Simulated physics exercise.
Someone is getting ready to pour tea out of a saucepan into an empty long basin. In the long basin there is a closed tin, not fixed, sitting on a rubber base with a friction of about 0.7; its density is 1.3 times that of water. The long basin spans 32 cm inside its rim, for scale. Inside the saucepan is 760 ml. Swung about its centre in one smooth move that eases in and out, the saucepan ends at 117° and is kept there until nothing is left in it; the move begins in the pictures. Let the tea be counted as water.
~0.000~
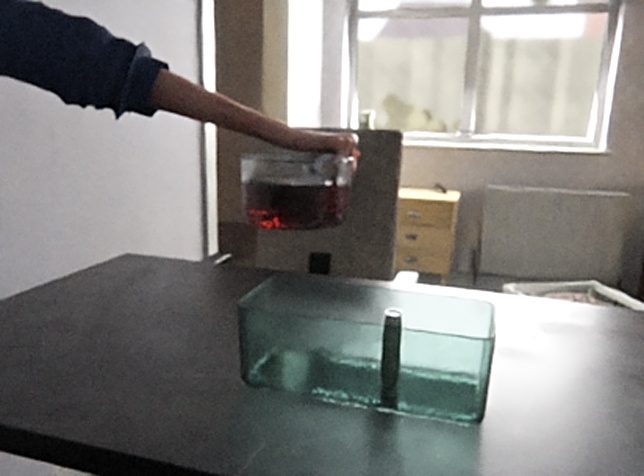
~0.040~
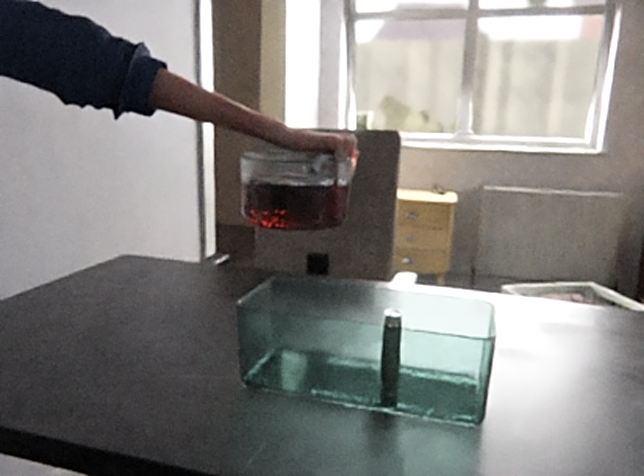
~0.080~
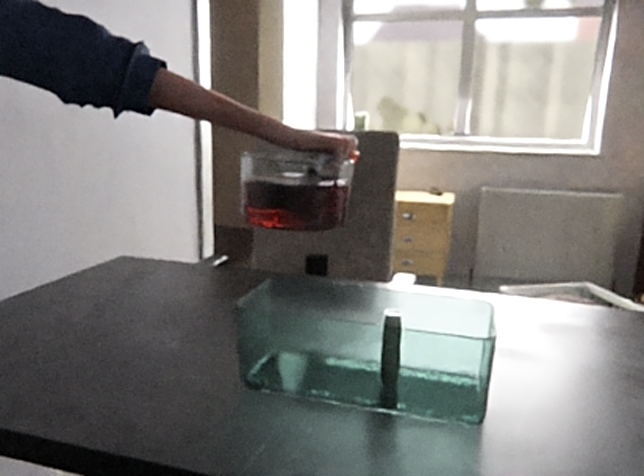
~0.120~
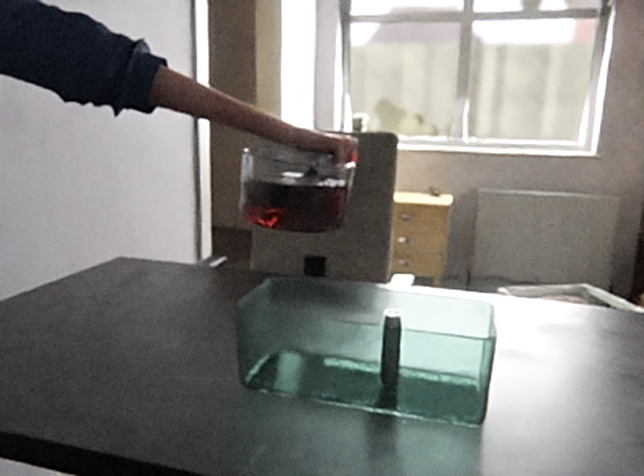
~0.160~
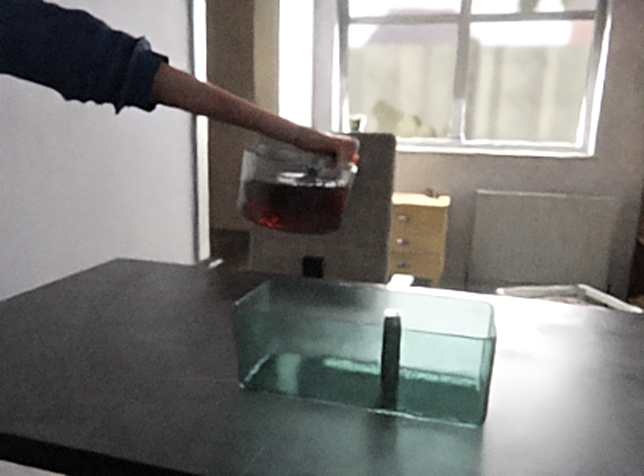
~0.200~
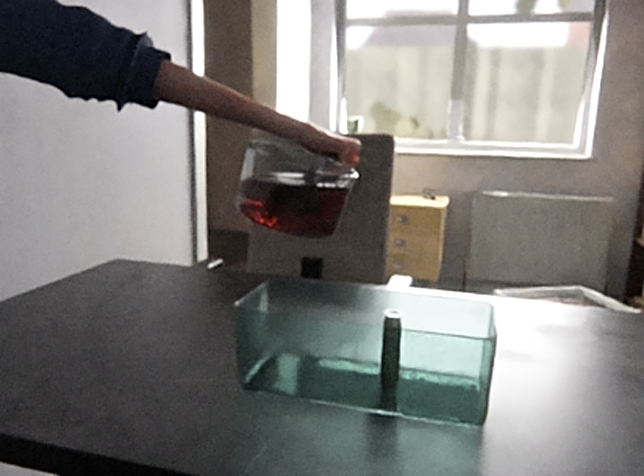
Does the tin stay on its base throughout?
It tips.
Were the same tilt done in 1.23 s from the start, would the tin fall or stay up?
The tin tips over.
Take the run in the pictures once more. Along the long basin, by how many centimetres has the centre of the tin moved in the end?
Roughly 7.0 cm.
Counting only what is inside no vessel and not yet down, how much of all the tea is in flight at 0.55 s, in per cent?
Estimate: Some 38 % of the total.
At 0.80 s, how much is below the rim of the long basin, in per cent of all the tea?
I reckon close to 84 per cent.
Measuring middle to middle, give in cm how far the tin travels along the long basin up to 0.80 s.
Roughly 2 cm.
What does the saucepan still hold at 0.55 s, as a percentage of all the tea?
Fraction remaining: Approx. 54 per cent.
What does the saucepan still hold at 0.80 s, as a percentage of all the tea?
7 per cent or so.
Then, 0.55 s in, the tilt is 84° and 55 per cent is still to pour; the tin stands where it began.
Then, 0.80 s in, the tilt is 116° and 7 per cent is still to pour; the tin stands 2 cm from where it began.
Then, 1.06 s in, the tilt is 117° and 0 per cent is still to pour; the tin lies on its side.
Then, 1.35 s in, the tilt is 117° and 0 per cent is still to pour; the tin lies on its side.
Finally, the tin lies on its side.
